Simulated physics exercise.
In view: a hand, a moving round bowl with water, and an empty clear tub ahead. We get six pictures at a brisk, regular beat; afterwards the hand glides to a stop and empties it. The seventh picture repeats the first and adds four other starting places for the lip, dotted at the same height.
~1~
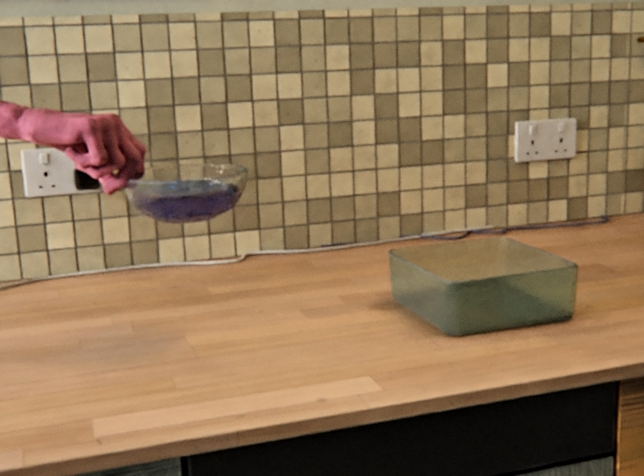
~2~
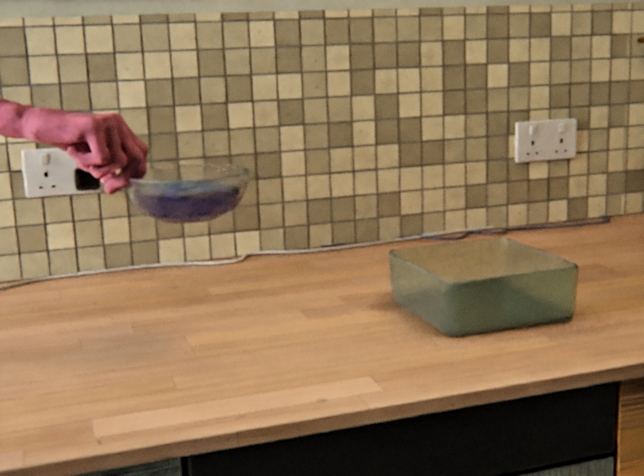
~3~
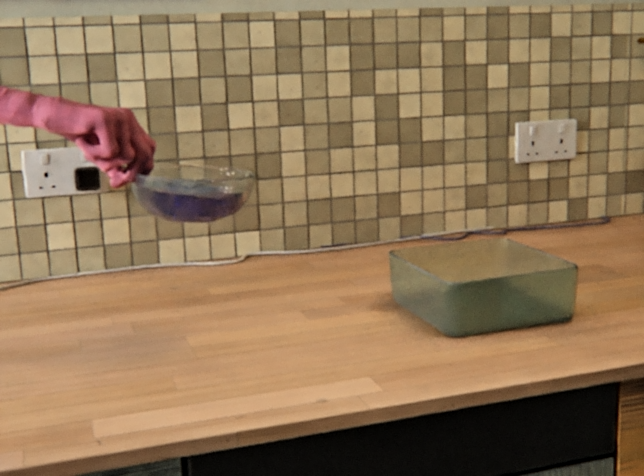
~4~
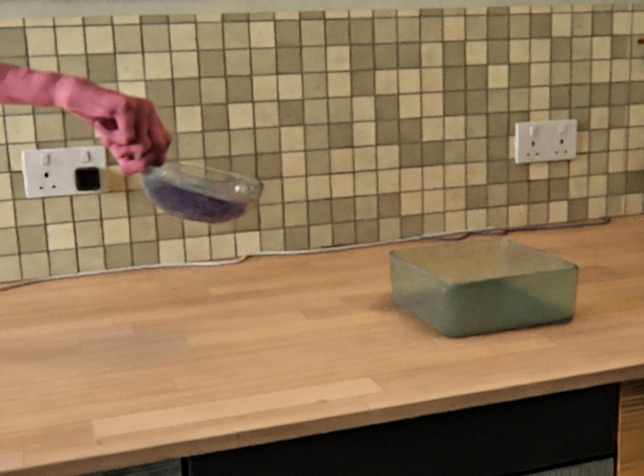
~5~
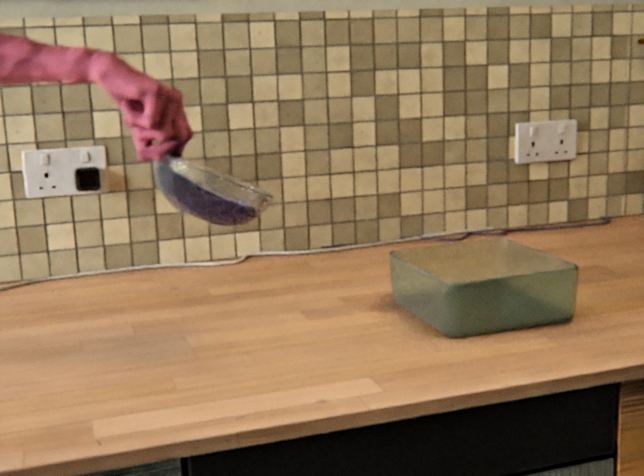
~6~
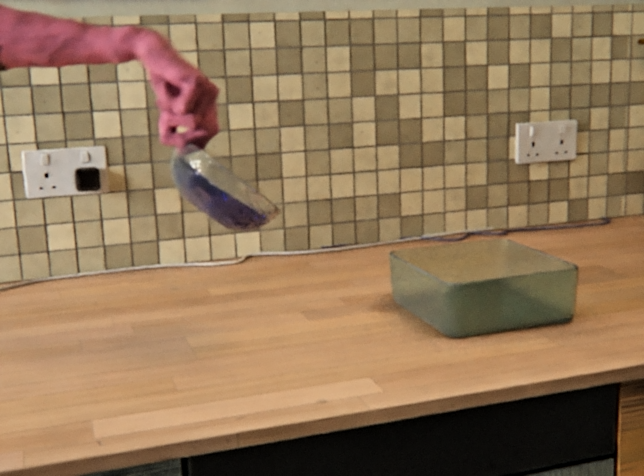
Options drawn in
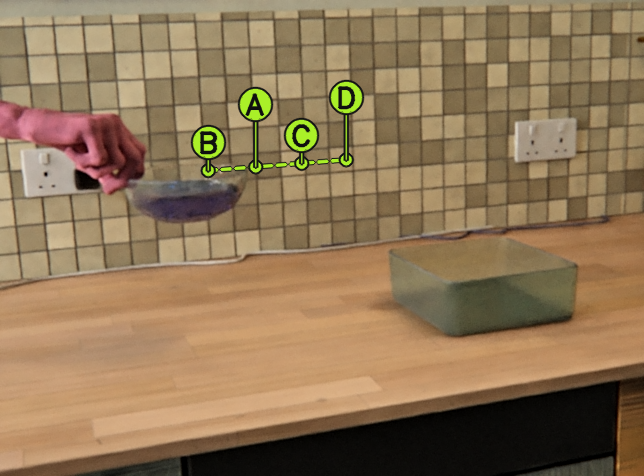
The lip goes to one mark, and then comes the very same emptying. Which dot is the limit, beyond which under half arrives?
D will do.
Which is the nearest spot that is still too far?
C.
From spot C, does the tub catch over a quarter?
No.
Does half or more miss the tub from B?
Yes, it does.
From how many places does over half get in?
One of the four.
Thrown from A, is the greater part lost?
Yes, it does.
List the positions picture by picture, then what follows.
In the first frame, upright, lip at (243, 167); tub from (443, 336) to (572, 317); nothing has left yet.
In the second frame, upright, lip at (245, 168); nothing has left yet.
In the third frame, tipped about 5°, lip at (251, 173); nothing has left yet.
In the fourth frame, tipped about 14°, lip at (260, 181); nothing has left yet.
In the fifth frame, tipped about 25°, lip at (269, 194); nothing has left yet.
In the sixth frame, tipped about 40°, lip at (277, 208); nothing has left yet.
On the marked copy, A at (255, 166); B at (208, 170); C at (301, 163); D at (346, 159).
If A is chosen, about 0 % lands in the tub, 100 % falls short.
If B is chosen, about 0 % lands in the tub, 100 % falls short.
If C is chosen, about 10 % lands in the tub, 85 % falls short and 4 % goes beside or beyond.
If D is chosen, about 68 % lands in the tub, 4 % falls short and 28 % goes beside or beyond.
